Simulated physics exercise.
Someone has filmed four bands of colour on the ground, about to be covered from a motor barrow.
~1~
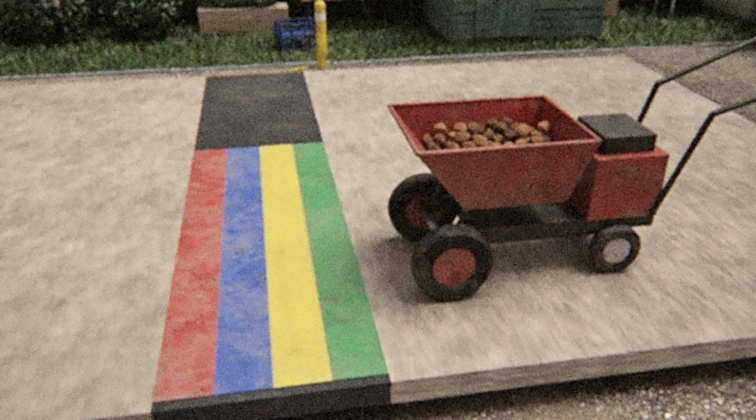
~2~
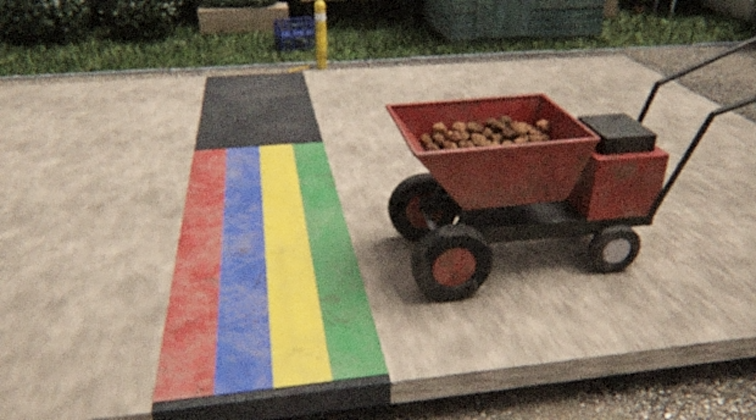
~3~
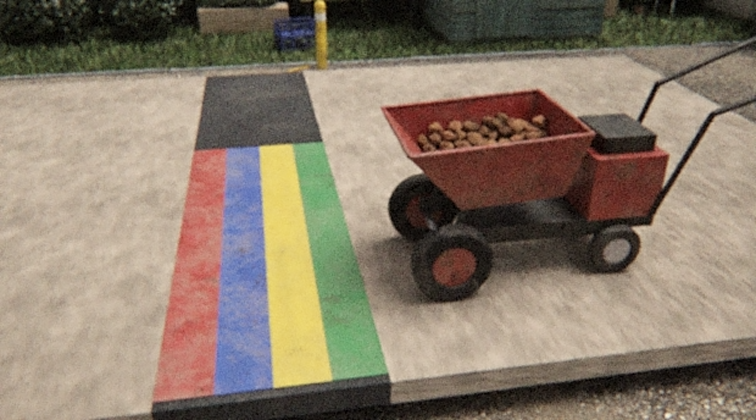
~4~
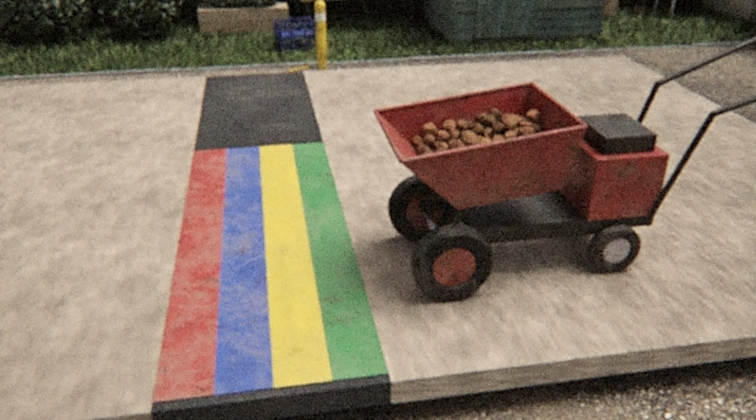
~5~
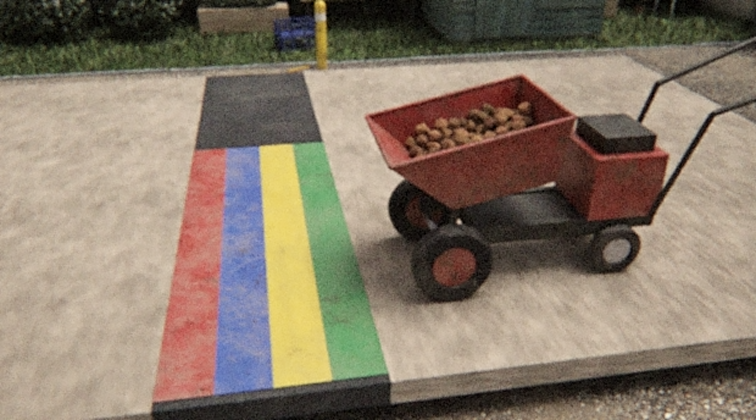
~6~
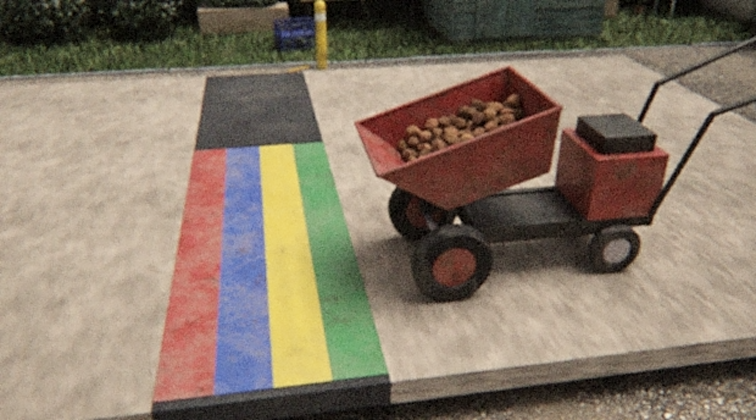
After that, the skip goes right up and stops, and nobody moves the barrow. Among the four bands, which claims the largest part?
The yellow one claims the largest part.
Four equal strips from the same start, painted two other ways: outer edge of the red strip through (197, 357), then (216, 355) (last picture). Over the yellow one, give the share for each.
First case 30 per cent, second case 20 per cent.
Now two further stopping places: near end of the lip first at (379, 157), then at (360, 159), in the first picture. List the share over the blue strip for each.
Near 40 and 40 percent respectively.
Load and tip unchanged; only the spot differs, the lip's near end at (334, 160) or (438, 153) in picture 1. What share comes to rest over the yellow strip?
It works out to 0 per cent in the first case and 40 per cent in the second.
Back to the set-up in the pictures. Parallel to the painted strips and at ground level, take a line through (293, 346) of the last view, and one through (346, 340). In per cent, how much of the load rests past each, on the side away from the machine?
60 % and 90 %.
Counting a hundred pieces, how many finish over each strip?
Green: About 5; yellow: About 40; blue: About 25; red: About 10.
Just after the last frame, skip tipped steeply; every one in the skip.
A moment on, skip tipped right over; the larger part in the skip; about a tenth over the yellow strip; just a few over the blue strip.
Further on, skip tipped right over; roughly a quarter in the skip; just a few over the green strip; roughly a third over the yellow strip; roughly a quarter over the blue strip; about a tenth over the red strip; just a few off the paint.
When it is over, skip tipped right over; about a tenth in the skip; just a few over the green strip; roughly a third over the yellow strip; roughly a quarter over the blue strip; about a tenth over the red strip; about a tenth off the paint.
